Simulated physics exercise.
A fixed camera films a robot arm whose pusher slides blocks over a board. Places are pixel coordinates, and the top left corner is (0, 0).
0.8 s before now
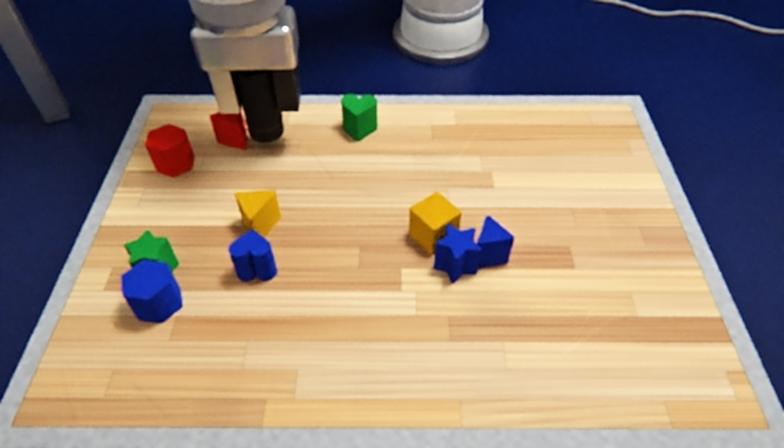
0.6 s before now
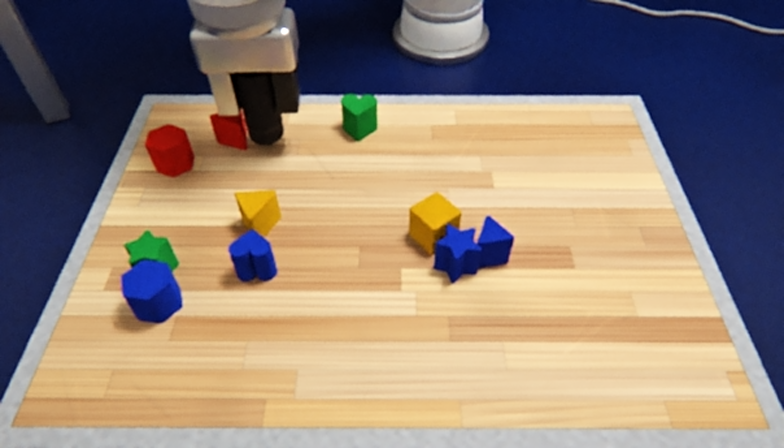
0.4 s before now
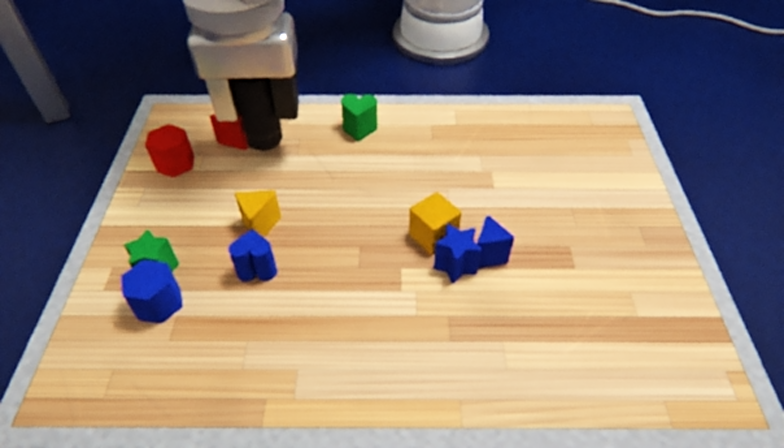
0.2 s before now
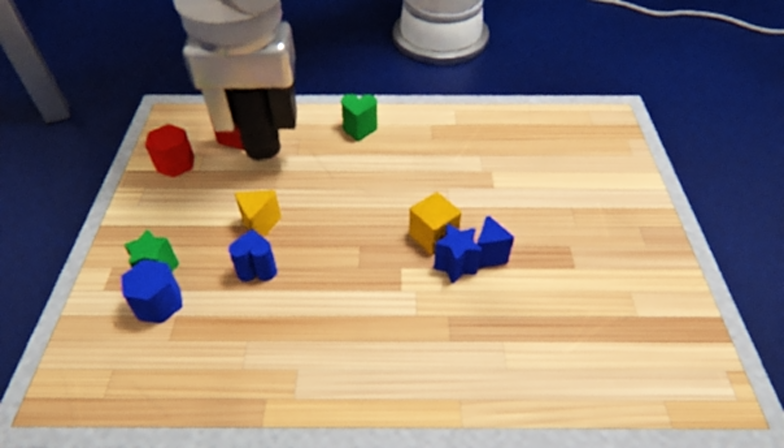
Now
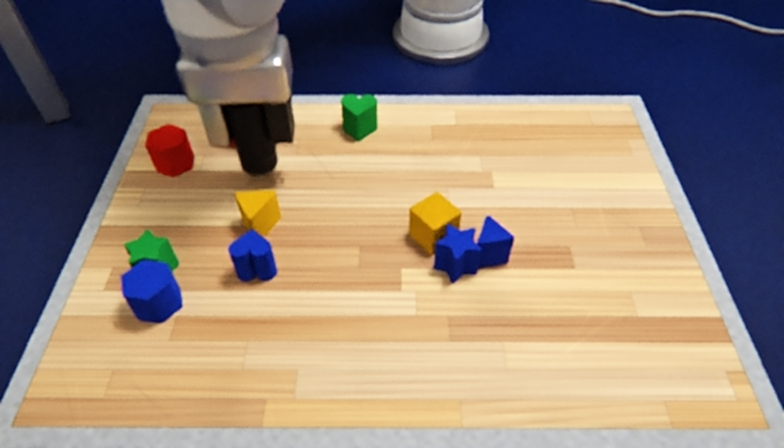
The clip shows colored blocks scattered on a wooden board while a robotic arm near the top left moves its dark-tipped pusher a short way down toward the yellow triangular block, partly covering a red block; the blocks stay still.
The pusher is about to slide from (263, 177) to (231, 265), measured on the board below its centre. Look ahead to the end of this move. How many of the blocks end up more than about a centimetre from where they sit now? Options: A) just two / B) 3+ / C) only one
Option A.
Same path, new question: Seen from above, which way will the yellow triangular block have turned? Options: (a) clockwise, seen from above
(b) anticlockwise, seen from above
The one that fits is b, anticlockwise, seen from above.
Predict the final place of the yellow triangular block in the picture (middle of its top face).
At the end it should sit near (262, 230).
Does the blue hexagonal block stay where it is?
Yes, that is how it ends up.
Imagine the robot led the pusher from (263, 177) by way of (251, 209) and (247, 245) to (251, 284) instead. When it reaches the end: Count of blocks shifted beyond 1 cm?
My best guess is that a pair of blocks move over 1 cm.
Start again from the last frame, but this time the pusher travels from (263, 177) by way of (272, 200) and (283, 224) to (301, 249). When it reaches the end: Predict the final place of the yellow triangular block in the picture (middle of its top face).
I'd place it at (250, 219), taking the centre of its top.
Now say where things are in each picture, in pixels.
The first frame shows pusher's lower end at (267, 132); green star block at (145, 246); blue hexagonal block at (145, 279); blue heart at (250, 244); yellow triangular block at (253, 200).
The second frame shows pusher at (267, 134); blocks still.
The third frame shows pusher at (265, 140); blocks still.
The fourth frame shows pusher at (263, 149); blocks still.
The fifth frame shows pusher at (260, 164); green star block at (145, 246); blue hexagonal block at (145, 279); blue heart at (250, 244); yellow triangular block at (253, 200).
What follows on the original path. One third of the way, pusher at (249, 191); nothing pushed yet.
Two thirds of the way, pusher at (238, 220); blue heart at (249, 251); yellow triangular block at (258, 224), turned 50° anticlockwise.
At the end, pusher at (226, 252); green star block still; blue hexagonal block still; blue heart at (251, 258), turned 20° clockwise; yellow triangular block at (262, 230), turned 75° anticlockwise.
